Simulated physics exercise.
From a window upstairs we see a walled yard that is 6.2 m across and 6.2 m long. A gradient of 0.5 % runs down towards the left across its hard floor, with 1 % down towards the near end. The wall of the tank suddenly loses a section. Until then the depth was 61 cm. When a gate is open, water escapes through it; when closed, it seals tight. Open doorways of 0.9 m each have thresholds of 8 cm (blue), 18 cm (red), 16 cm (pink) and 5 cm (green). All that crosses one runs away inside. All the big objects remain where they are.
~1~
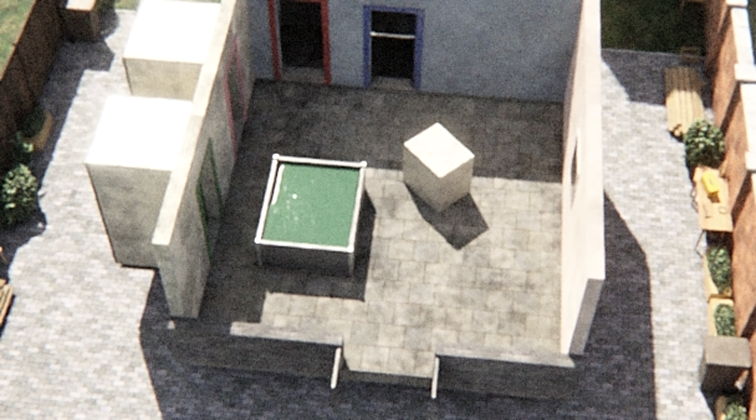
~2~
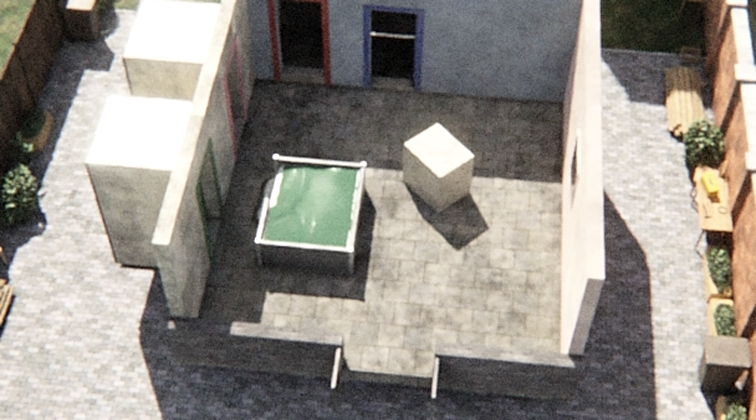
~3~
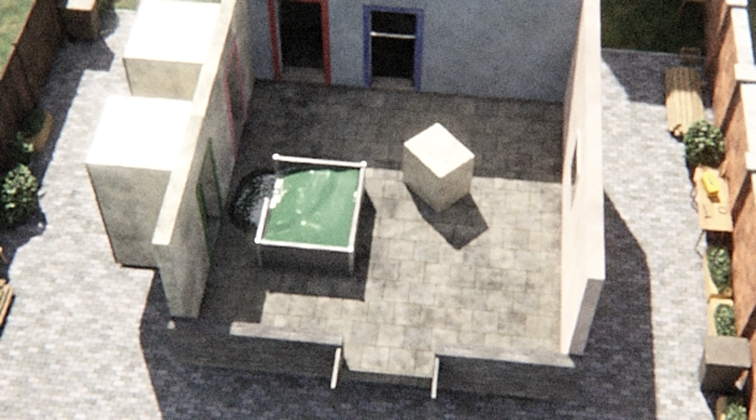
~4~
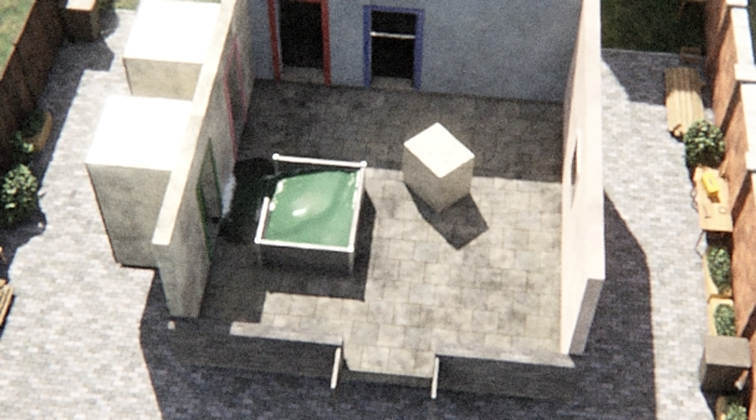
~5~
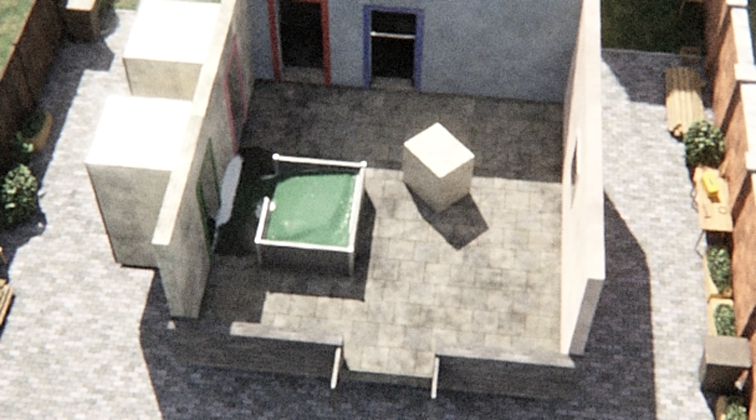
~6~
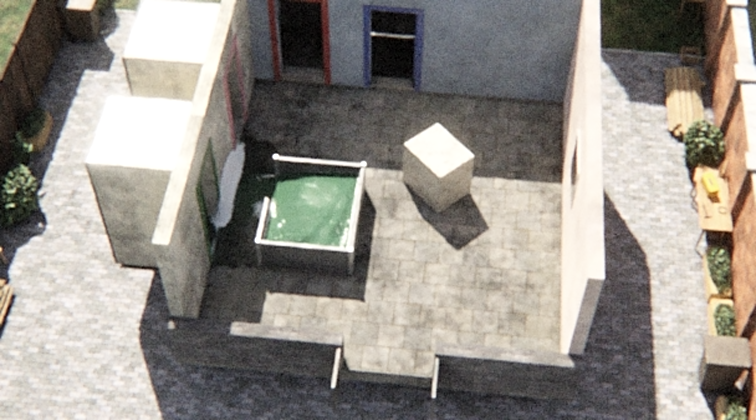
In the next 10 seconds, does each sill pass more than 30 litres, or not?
One by one: The blue door is going to fall short of the limit; the red door is going to fall short of the limit; the pink door is going to fall short of the limit; the green door is going to top the limit.
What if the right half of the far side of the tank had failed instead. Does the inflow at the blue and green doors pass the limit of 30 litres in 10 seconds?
Result against the limit at blue: Limit broken; result at green: Limit held.
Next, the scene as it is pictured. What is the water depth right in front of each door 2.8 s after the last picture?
Centimetres: Blue 7 / red 16 / pink 10 / green 11.
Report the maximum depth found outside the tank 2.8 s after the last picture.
Up to near 22 cm.
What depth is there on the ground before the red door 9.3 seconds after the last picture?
It comes to near 4.0 cm.
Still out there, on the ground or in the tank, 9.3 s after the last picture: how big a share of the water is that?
Some 88 per cent remains.
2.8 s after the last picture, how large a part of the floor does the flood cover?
Roughly 40 percent.
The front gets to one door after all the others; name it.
Last: Blue.
Then, 0.7 s after the last picture water covers 15 % of the floor and is deepest (44 cm) near (229, 192); blue door not reached, red door not reached, pink door 17 cm at the sill, 0 L in, green door 15 cm at the sill, 35 L in.
Then, 1.5 s after the last picture water covers 25 % of the floor and is deepest (32 cm) near (227, 200); blue door not reached, red door 23 cm at the sill, 4 L in, pink door 14 cm at the sill, 2 L in, green door 13 cm at the sill, 67 L in.
Then, 2.8 s after the last picture water covers 40 % of the floor and is deepest (22 cm) near (227, 200); blue door 7 cm at the sill, 0 L in, red door 16 cm at the sill, 13 L in, pink door 10 cm at the sill, 3 L in, green door 11 cm at the sill, 106 L in.
Then, 5.3 s after the last picture water covers 80 % of the floor and is deepest (13 cm) near (227, 200); blue door 5 cm at the sill, 0 L in, red door 9 cm at the sill, 13 L in, pink door 6 cm at the sill, 3 L in, green door 8 cm at the sill, 134 L in.
Then, 9.3 s after the last picture water covers 95 % of the floor and is deepest (10 cm) near (481, 369); blue door 2 cm at the sill, 0 L in, red door 4 cm at the sill, 13 L in, pink door 4 cm at the sill, 3 L in, green door 5 cm at the sill, 142 L in.
